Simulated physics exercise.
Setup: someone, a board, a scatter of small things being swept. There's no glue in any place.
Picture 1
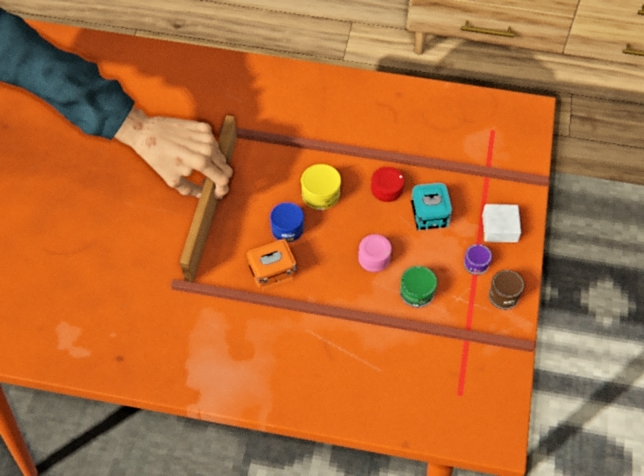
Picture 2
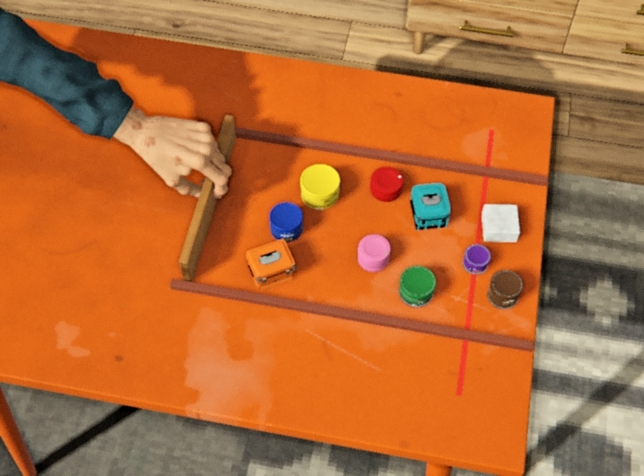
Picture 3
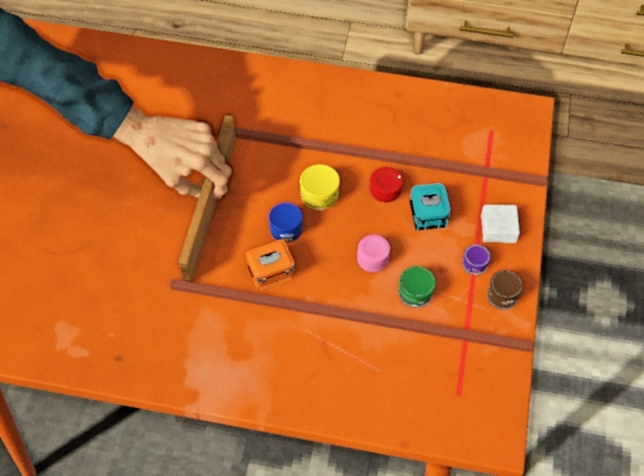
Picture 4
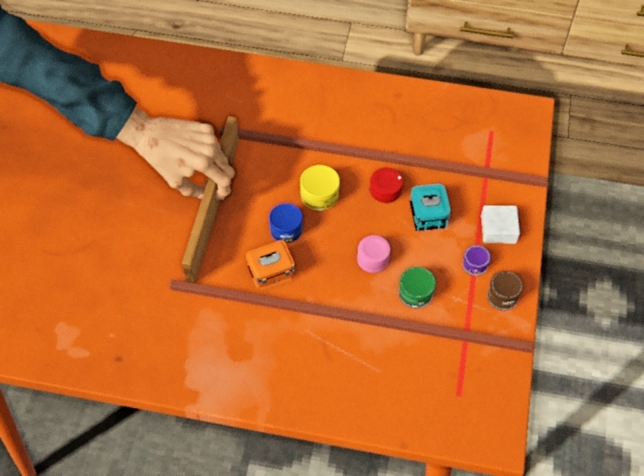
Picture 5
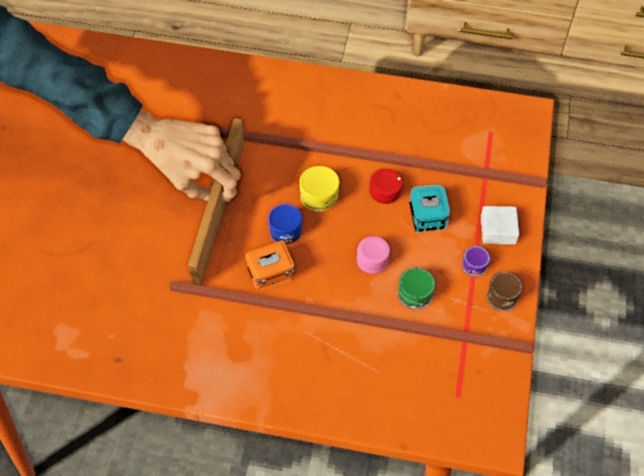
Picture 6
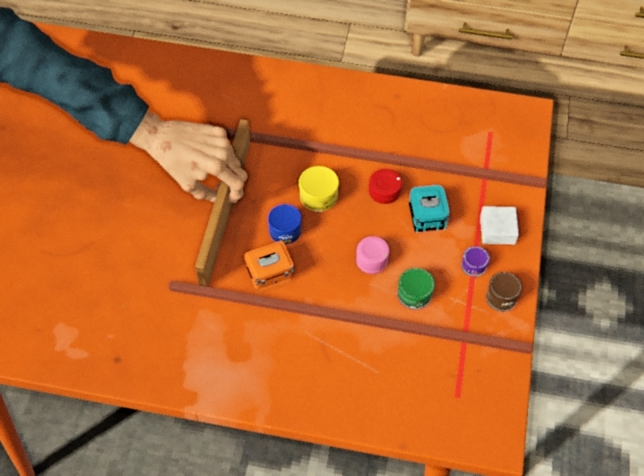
On an orange table, a hand holds a wooden board upright at the left of a scatter of small colourful tubs and cases, with a red line crossing toward the right. The board stays nearly still at first, then the hand slides it slightly right, while the scattered things remain in place.
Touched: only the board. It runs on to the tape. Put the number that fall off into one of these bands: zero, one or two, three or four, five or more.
Honestly, the push sends one or two of them over the end.
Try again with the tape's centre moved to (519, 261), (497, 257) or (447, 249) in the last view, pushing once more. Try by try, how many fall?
In that order 5, 4 and 0.
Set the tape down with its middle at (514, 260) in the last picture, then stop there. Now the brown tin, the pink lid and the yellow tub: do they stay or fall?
In order, the brown tin goes off the edge, then the pink lid keeps its spot, then the yellow tub keeps its spot.
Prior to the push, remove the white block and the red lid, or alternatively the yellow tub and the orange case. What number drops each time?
Count: 1 (first case); 1 (second).
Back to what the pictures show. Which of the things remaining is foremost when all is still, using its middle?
Ending up nearest is the turquoise case.
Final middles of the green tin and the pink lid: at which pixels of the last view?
(525, 299) and (488, 284), approximately.
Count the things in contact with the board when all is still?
The count comes out at 5.
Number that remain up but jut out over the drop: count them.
I'd say 2 of them.
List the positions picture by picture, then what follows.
The first frame shows brown tin (506, 290); white block (502, 223); purple tin (477, 260); board (210, 197); tape (478, 252).
The second frame shows white block (500, 223); blue tub (286, 223).
The third frame shows purple tin (476, 260); orange case (270, 265).
The fourth frame shows brown tin (505, 291); turquoise case (430, 208).
The fifth frame shows white block (500, 225); yellow tub (319, 189).
The sixth frame shows brown tin (504, 292); white block (499, 226); purple tin (475, 262); board (225, 201); tape (476, 253).
Soon after, none off yet; brown tin at rest near (504, 292); white block at rest near (499, 226); purple tin at rest near (475, 262).
After that, none off yet; brown tin displaced a little near (521, 291); white block displaced about its own width near (530, 233); purple tin moving near (481, 264).
In the end, the number that fall off is one or two; gone, white block and brown tin.
